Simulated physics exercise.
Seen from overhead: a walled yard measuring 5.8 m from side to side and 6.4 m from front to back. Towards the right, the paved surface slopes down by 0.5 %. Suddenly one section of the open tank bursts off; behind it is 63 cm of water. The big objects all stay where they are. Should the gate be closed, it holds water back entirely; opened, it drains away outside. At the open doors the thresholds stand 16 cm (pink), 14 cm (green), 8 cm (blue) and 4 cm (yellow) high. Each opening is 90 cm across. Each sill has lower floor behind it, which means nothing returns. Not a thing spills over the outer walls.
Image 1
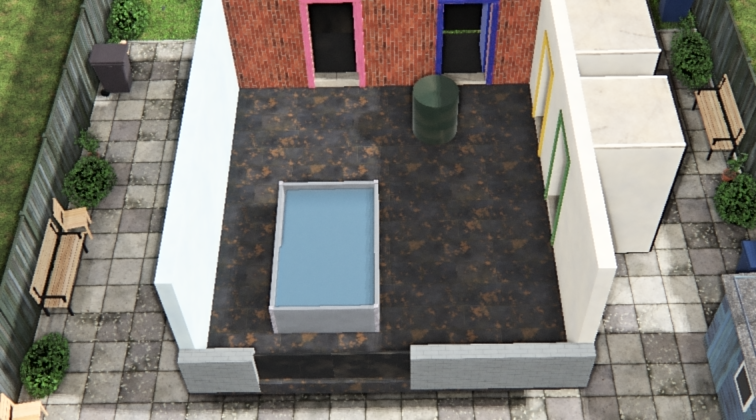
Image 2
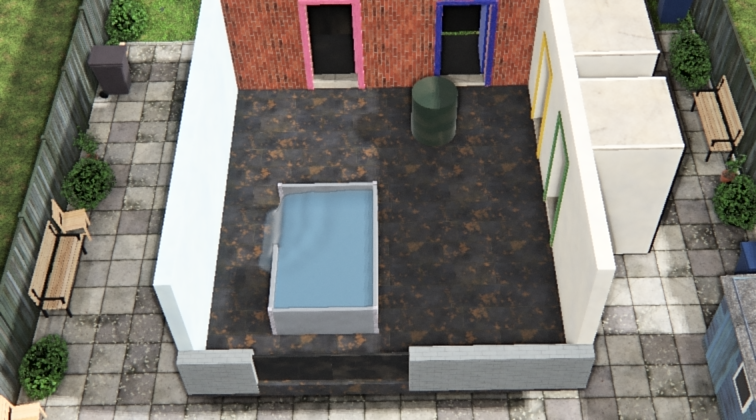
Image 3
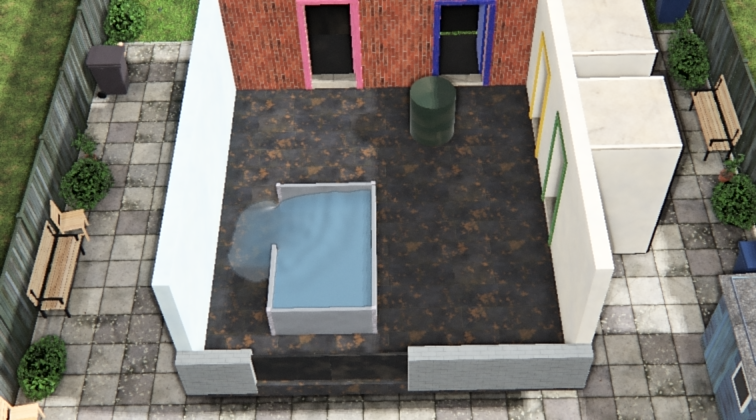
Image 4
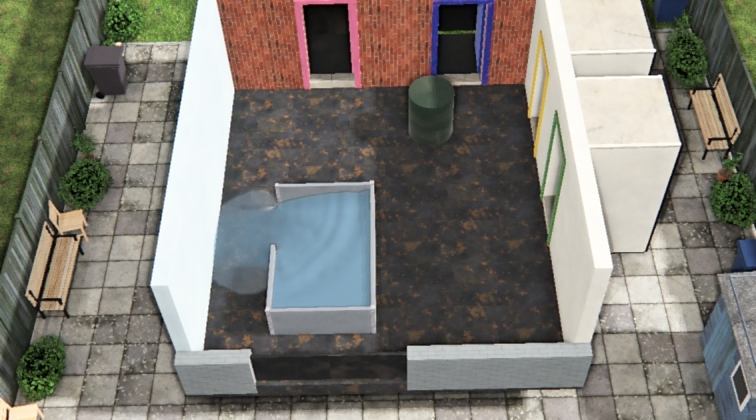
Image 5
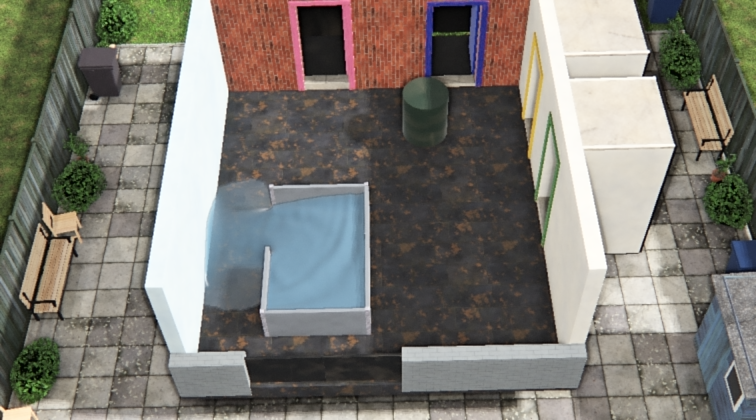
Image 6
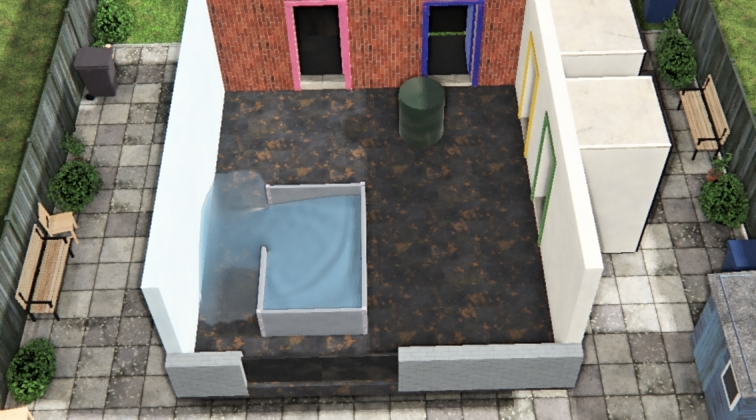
In a walled yard, an open tank's left side bursts and water spreads leftward.
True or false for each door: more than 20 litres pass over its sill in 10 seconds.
Per door: The pink door: False; the green door: False; the blue door: False; the yellow door: True.
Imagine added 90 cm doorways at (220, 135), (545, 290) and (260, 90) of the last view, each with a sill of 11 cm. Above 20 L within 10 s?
Taking them in order, the first gets too little, the second too little and the third enough.
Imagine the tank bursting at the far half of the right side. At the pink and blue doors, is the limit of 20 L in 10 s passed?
Against that limit: Pink below, blue past it.
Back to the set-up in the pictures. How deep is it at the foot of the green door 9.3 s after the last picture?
Around 10.5 cm there.
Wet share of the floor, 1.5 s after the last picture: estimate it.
Near 30 per cent is wet.
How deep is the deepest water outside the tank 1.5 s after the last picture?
Around 37 centimetres deep.
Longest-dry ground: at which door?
Last comes the green one.
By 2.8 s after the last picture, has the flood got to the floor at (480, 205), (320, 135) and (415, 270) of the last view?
Well, the first is untouched by it, the next drenched, the last untouched by it.
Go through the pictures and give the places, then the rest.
In the first picture, still water, 63 cm deep, in the open tank at (327, 245).
In the second picture, the front is at (276, 212), 0.7 m from the gap at (282, 231); 0.3 m2 of floor is under water; 63 cm left at the back of the open tank.
In the third picture, the front is at (239, 270), 1.0 m from the gap at (281, 233); 1.1 m2 of floor is under water; 63 cm left at the back of the open tank.
In the fourth picture, the front is at (213, 273), 1.3 m from the gap at (280, 234); 2.0 m2 of floor is under water; 63 cm left at the back of the open tank.
In the fifth picture, water pours out at (274, 235) and has run 1.6 m, to (217, 191); typically 10 cm deep outside, 57 cm at the open tank's back.
In the sixth picture, the front is at (215, 176), 1.9 m from the gap at (271, 235); 2.6 m2 of floor is under water; 53 cm left at the back of the open tank.
Then, 0.7 s after the last picture water covers 15 % of the floor and is deepest (48 cm) near (208, 238); pink door not reached, green door not reached, blue door not reached, yellow door not reached.
Then, 1.5 s after the last picture water covers 30 % of the floor and is deepest (37 cm) near (208, 238); pink door 7 cm at the sill, 0 L in, green door not reached, blue door not reached, yellow door not reached.
Then, 2.8 s after the last picture water covers 50 % of the floor and is deepest (26 cm) near (192, 375); pink door 15 cm at the sill, 1 L in, green door not reached, blue door 4 cm at the sill, 0 L in, yellow door not reached.
Then, 5.3 s after the last picture water covers 80 % of the floor and is deepest (19 cm) near (513, 94); pink door 10 cm at the sill, 1 L in, green door 7 cm at the sill, 0 L in, blue door 9 cm at the sill, 3 L in, yellow door 8 cm at the sill, 13 L in.
Then, 9.3 s after the last picture water covers 95 % of the floor and is deepest (12 cm) near (384, 370); pink door 6 cm at the sill, 1 L in, green door 10 cm at the sill, 0 L in, blue door 6 cm at the sill, 6 L in, yellow door 8 cm at the sill, 47 L in.
